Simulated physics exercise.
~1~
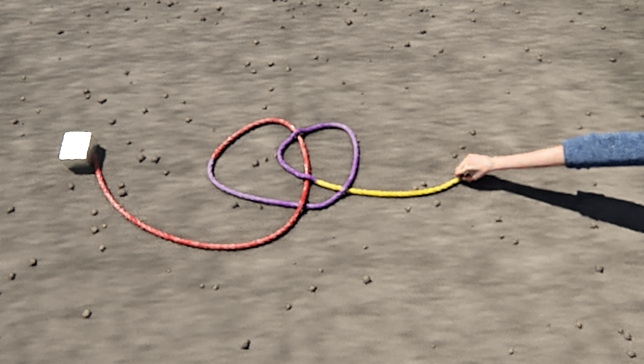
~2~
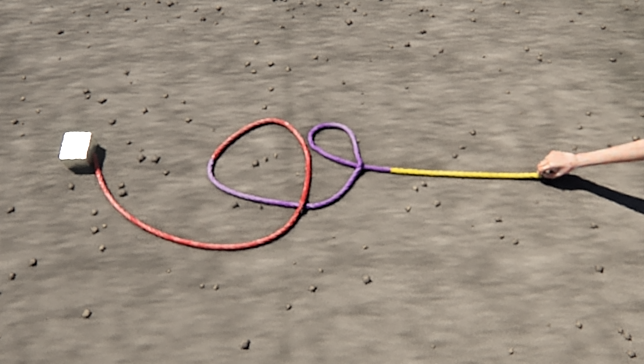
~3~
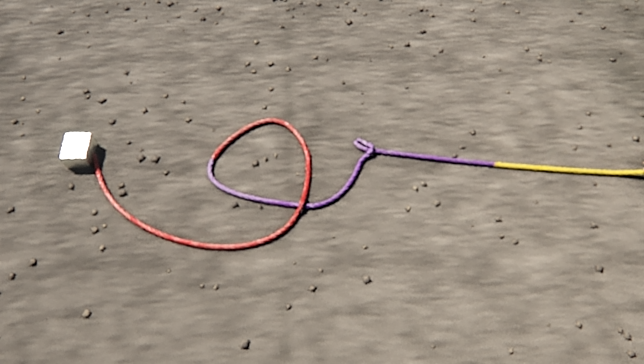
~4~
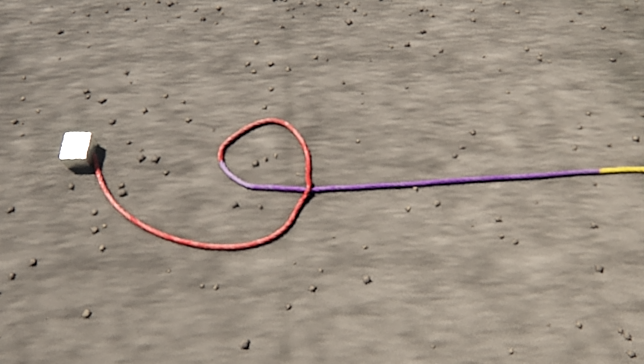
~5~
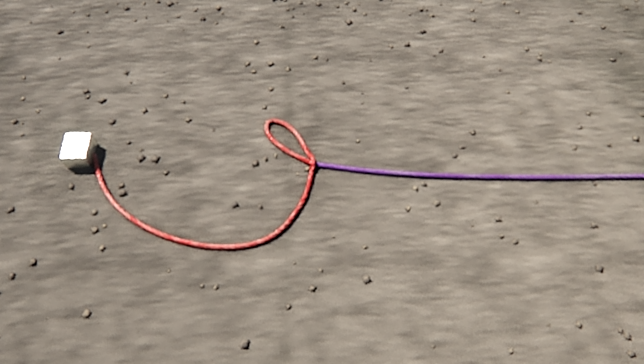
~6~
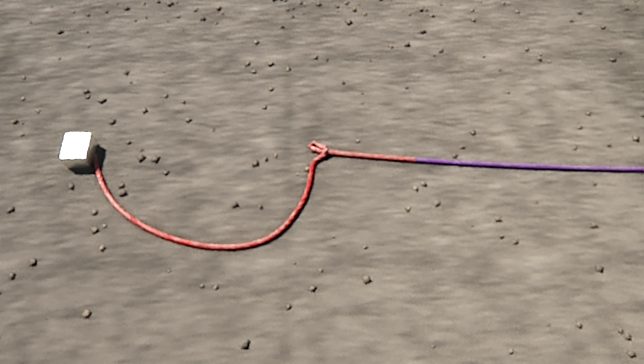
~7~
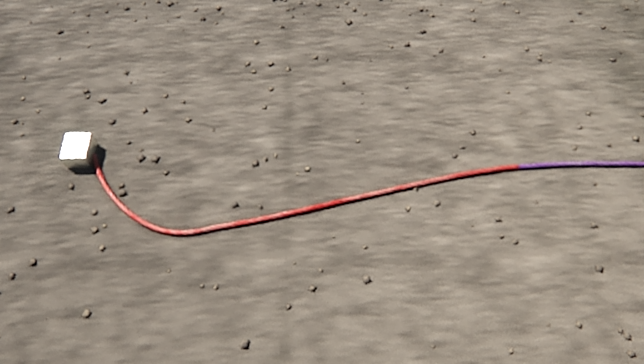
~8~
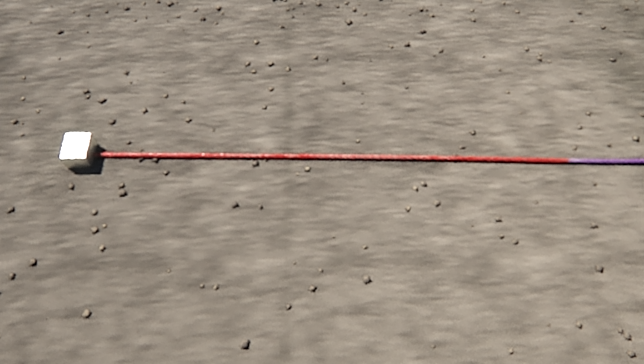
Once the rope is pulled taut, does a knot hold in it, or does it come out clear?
It comes out clear. The loops shrink and slip away one after another, and the rope ends up straight with no knot.
